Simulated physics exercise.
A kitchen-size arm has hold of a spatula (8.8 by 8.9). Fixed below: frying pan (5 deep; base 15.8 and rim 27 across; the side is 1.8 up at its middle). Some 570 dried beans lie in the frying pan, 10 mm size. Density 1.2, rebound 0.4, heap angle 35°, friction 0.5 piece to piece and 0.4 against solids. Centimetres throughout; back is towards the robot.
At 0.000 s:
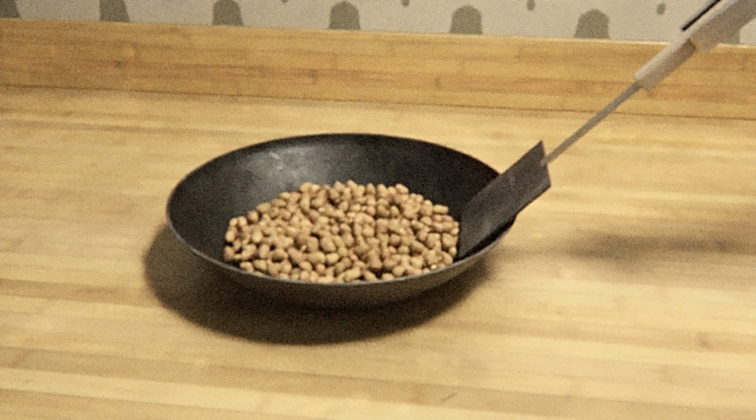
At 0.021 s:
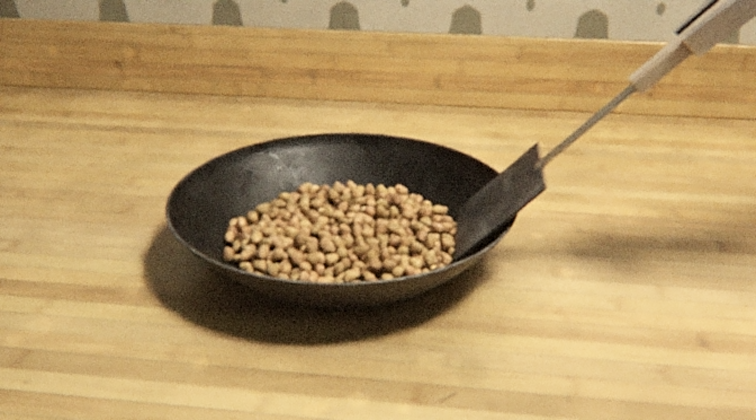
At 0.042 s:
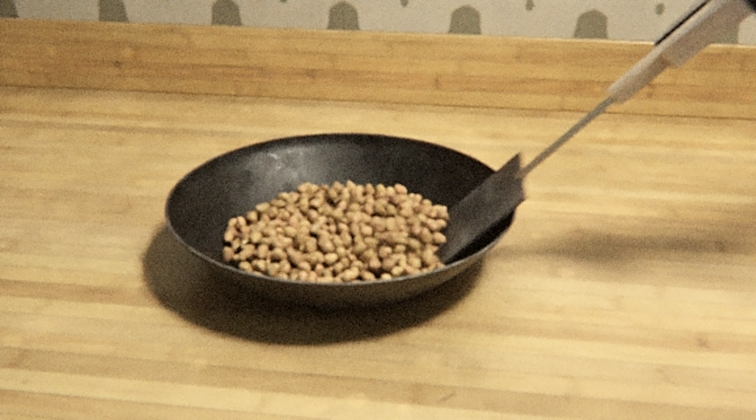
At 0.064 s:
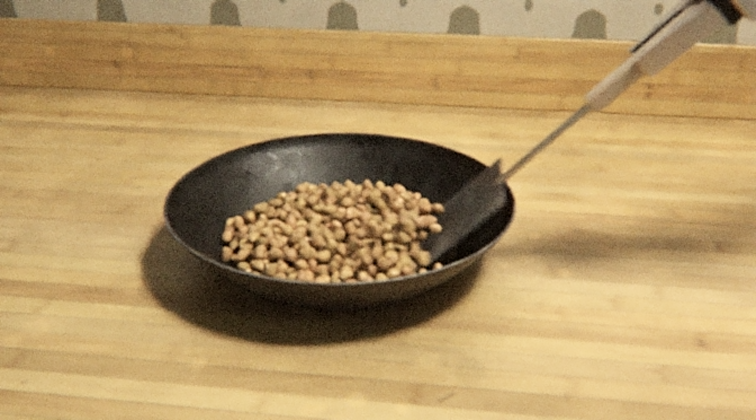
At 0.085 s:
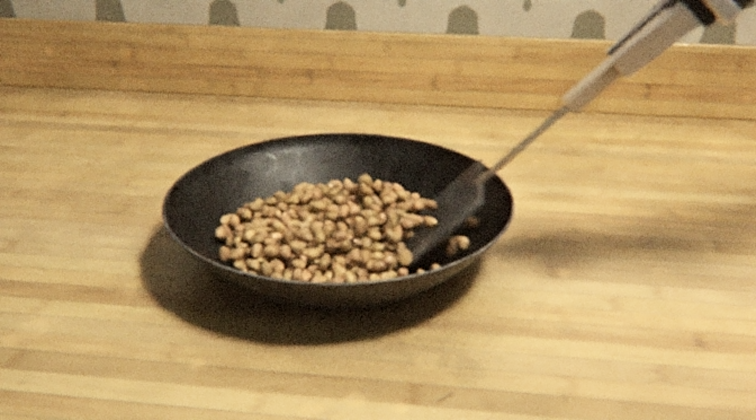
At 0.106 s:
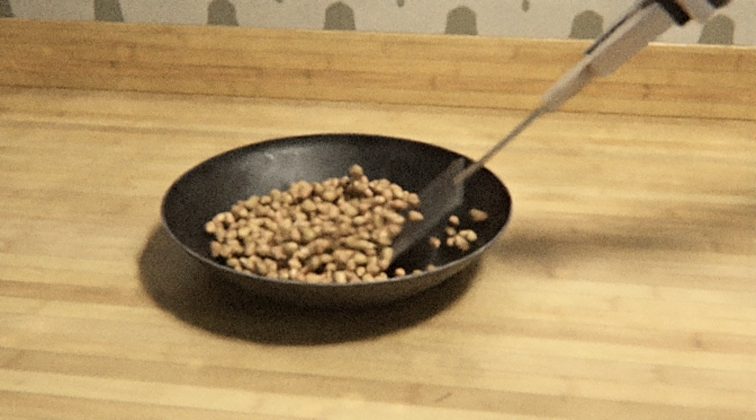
A spatula held by a robot arm pushes dried beans leftward in a dark frying pan.
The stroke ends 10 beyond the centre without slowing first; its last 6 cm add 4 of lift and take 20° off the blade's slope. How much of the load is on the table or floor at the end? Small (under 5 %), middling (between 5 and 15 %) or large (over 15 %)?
A large share, over 15 %, ends on the table or floor.
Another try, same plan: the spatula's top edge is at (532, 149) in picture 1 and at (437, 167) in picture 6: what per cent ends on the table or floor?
Some 25 per cent.
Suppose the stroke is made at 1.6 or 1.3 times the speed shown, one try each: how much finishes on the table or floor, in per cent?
About 30 and 25 per cent.
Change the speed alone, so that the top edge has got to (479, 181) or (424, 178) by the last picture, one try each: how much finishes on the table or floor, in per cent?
About 20 and 30 per cent.
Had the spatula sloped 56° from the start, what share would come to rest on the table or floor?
Then about 25 per cent.
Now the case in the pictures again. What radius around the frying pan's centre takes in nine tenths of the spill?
About 30 cm.
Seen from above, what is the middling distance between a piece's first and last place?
Roughly 4 cm.
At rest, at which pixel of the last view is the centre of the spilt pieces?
At about (56, 229).
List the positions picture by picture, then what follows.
In the first picture, spatula top edge at (547, 161), sloping 47°; upper third of the load around (345, 233), from x 230 to 460, top at y 185; 574 in the frying pan.
In the second picture, spatula top edge at (542, 164), sloping 47°; upper third of the load around (345, 233), from x 230 to 455, top at y 185.
In the third picture, spatula top edge at (523, 173), sloping 47°; upper third of the load around (354, 231), from x 230 to 455, top at y 185.
In the fourth picture, spatula top edge at (502, 180), sloping 47°; upper third of the load around (349, 227), from x 225 to 460, top at y 185.
In the fifth picture, spatula top edge at (481, 181), sloping 47°; upper third of the load around (341, 225), from x 220 to 470, top at y 180.
In the sixth picture, spatula top edge at (461, 180), sloping 47°; upper third of the load around (329, 225), from x 210 to 480, top at y 170; 574 in the frying pan.
After 0.18 s, sloping 47°, highest piece 6 above the table; 574 in the frying pan.
After 0.25 s, sloping 40°, highest piece 6 above the table; 574 in the frying pan.
After 0.48 s, sloping 27°, highest piece 9 above the table; 445 in the frying pan, 78 on the table or floor, 51 on the blade or in flight.
After 1.53 s, sloping 27°, highest piece 5 above the table; 445 in the frying pan, 129 on the table or floor.
At rest, 445 in the frying pan, 129 on the table or floor. That is 22 % on the table or floor.
